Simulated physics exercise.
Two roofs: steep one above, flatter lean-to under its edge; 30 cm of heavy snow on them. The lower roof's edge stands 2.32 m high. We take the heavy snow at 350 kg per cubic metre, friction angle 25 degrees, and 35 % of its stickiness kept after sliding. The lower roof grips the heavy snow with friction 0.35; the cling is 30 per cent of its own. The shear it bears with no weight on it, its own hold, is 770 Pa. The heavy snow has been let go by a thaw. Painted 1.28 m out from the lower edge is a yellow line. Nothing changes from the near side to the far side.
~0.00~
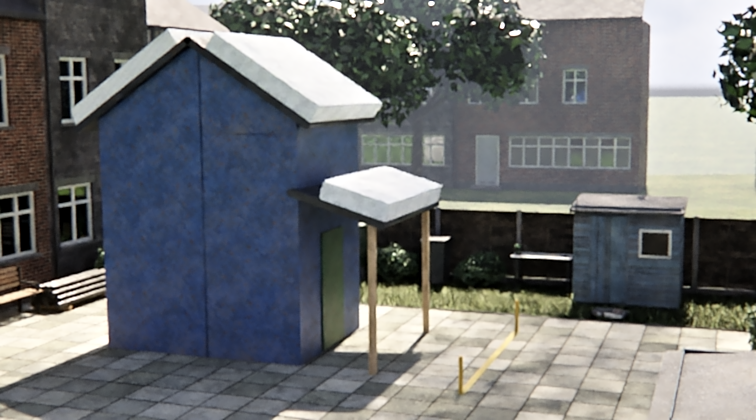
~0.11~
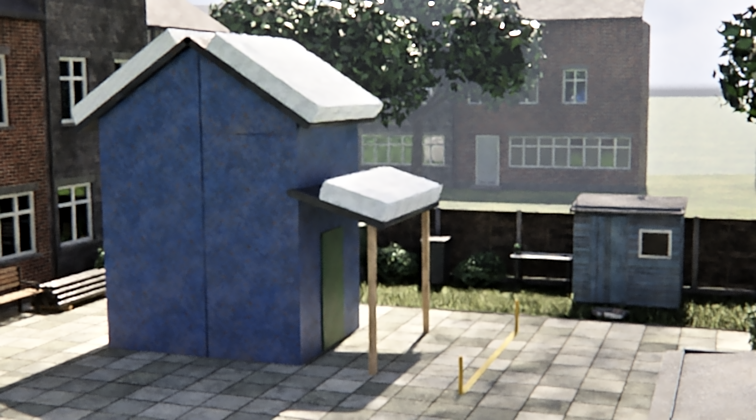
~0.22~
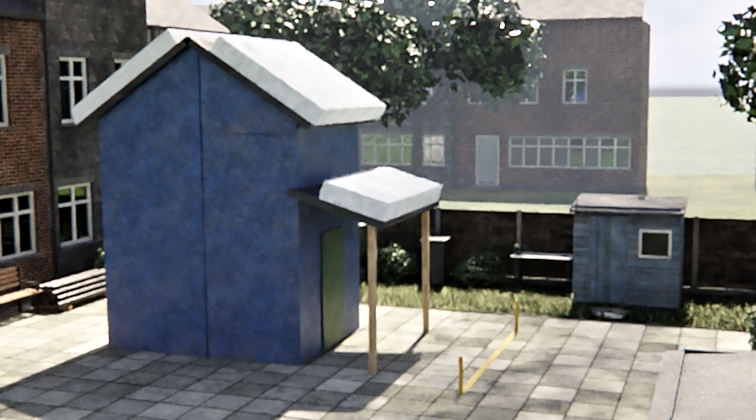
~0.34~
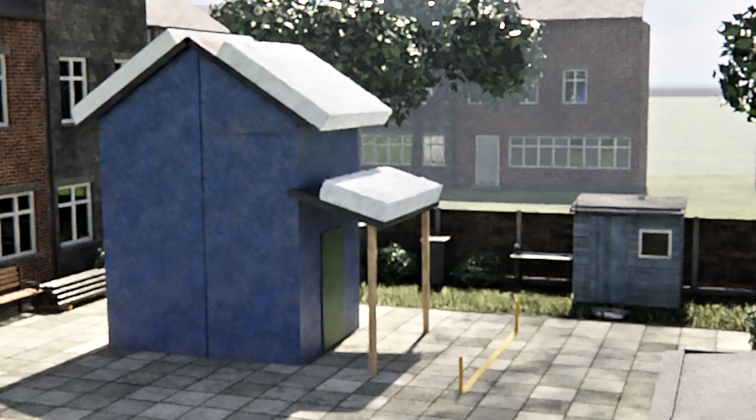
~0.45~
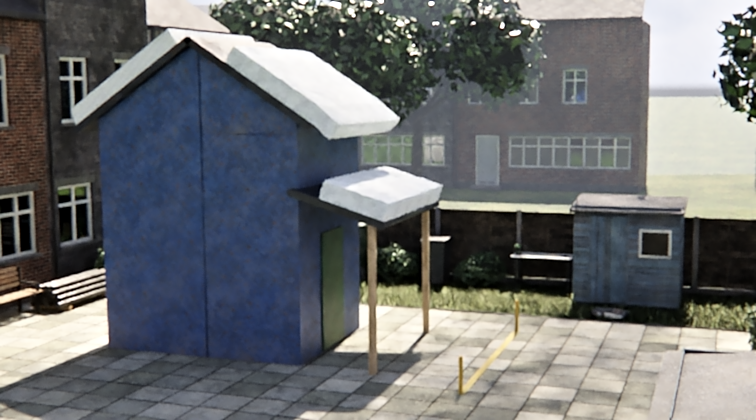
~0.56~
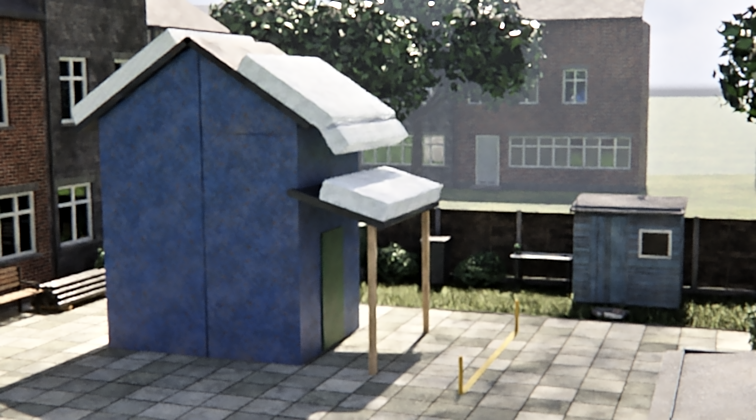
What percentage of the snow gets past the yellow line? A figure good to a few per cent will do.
I would put it near 52 percent.
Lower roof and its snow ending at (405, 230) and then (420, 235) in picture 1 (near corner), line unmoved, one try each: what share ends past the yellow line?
Respectively 60 % and 60 %.
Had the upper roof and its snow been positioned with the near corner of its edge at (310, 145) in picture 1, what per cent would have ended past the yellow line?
I'd put it at close to 50 percent.
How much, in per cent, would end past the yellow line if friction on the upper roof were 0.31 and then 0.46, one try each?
I'd expect around 50 percent, then around 40 percent.
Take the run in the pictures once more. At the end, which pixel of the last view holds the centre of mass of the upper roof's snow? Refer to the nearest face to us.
Roughly pixel (525, 372) on the near face.
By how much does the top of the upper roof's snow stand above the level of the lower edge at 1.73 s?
At that moment the top of the snow is about 0.5 m above the lower edge.
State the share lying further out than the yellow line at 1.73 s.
40 %.
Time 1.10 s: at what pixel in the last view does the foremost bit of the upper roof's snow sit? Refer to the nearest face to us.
(418, 212) or thereabouts.
After 1.10 s, none is below the lower edge and 0 % is past the line.
After 1.73 s, 75 % is below the lower edge and 40 % is past the line.
After 2.37 s, 75 % is below the lower edge and 52 % is past the line.
After 3.00 s, 75 % is below the lower edge and 52 % is past the line.
After 3.10 s, 75 % is below the lower edge and 52 % is past the line.
